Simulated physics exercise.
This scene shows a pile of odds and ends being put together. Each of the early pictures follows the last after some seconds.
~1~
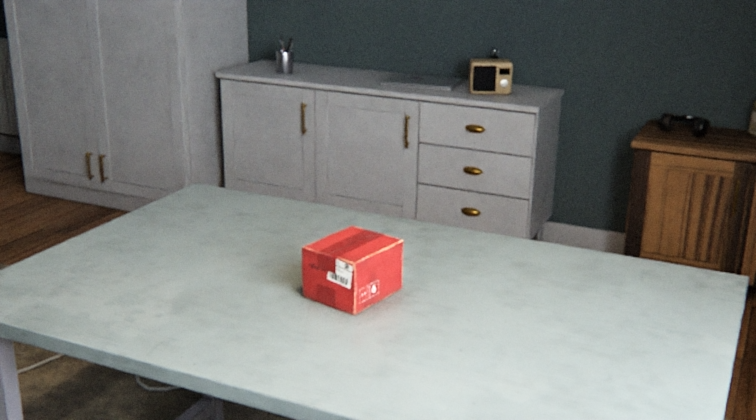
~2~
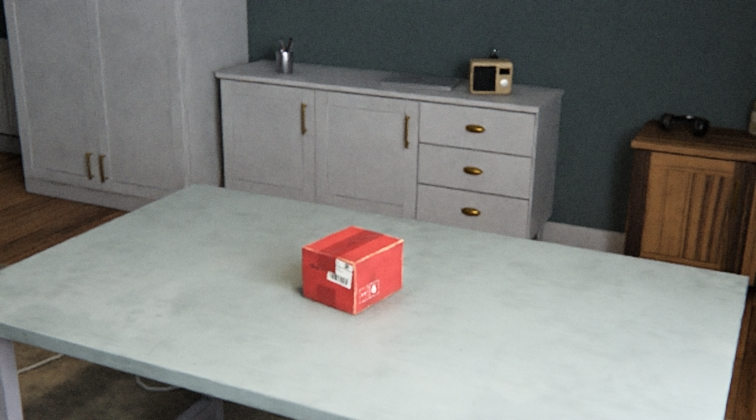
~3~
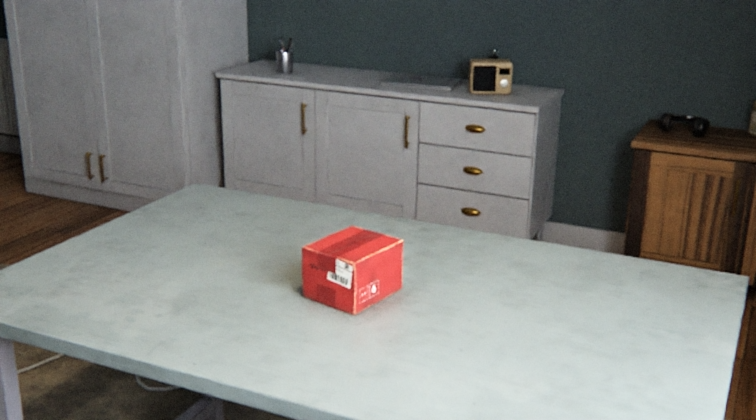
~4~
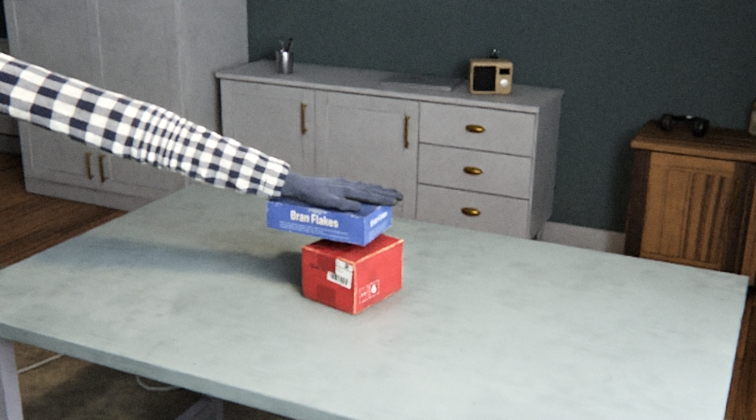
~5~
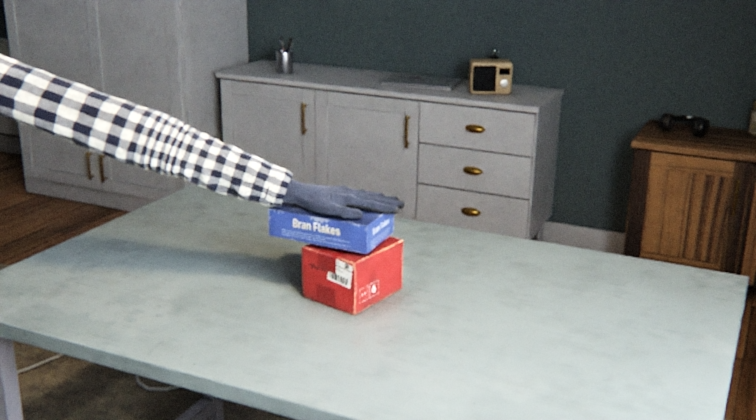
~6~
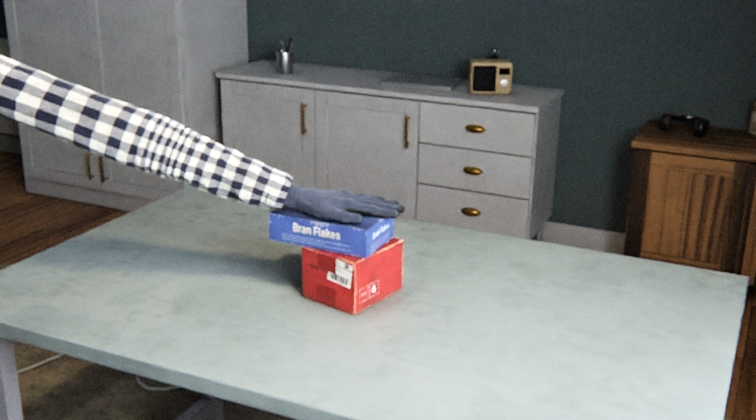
A gloved hand in a checked sleeve lowering a blue Bran Flakes packet onto a red box on a table, still touching it.
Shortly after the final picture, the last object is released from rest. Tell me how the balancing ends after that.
It ends with everything still upright.
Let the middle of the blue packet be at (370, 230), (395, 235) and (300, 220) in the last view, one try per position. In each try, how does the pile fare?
The pile remains standing the first time, collapses the second time and collapses the third time.
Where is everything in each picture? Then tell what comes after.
In the first frame, the last thing is not in view yet; red box (353, 269).
In the second frame, the last thing is not in view yet; red box (353, 269).
In the third frame, the last thing is not in view yet; red box (353, 269).
In the fourth frame, on its way; blue packet (330, 213); red box (353, 269).
In the fifth frame, on its way; blue packet (332, 221); red box (353, 269).
In the sixth frame, set down, still held; blue packet (332, 225); red box (353, 269).
Then, 0.60 s on from there, no change.
Then, 1.30 s on from there, blue packet resting near (332, 226).
Then, 2.00 s on from there, blue packet resting near (333, 225).
In the end, both unmoved. At the end, from the last picture's camera, blue packet near (333, 225). The pile stays up.
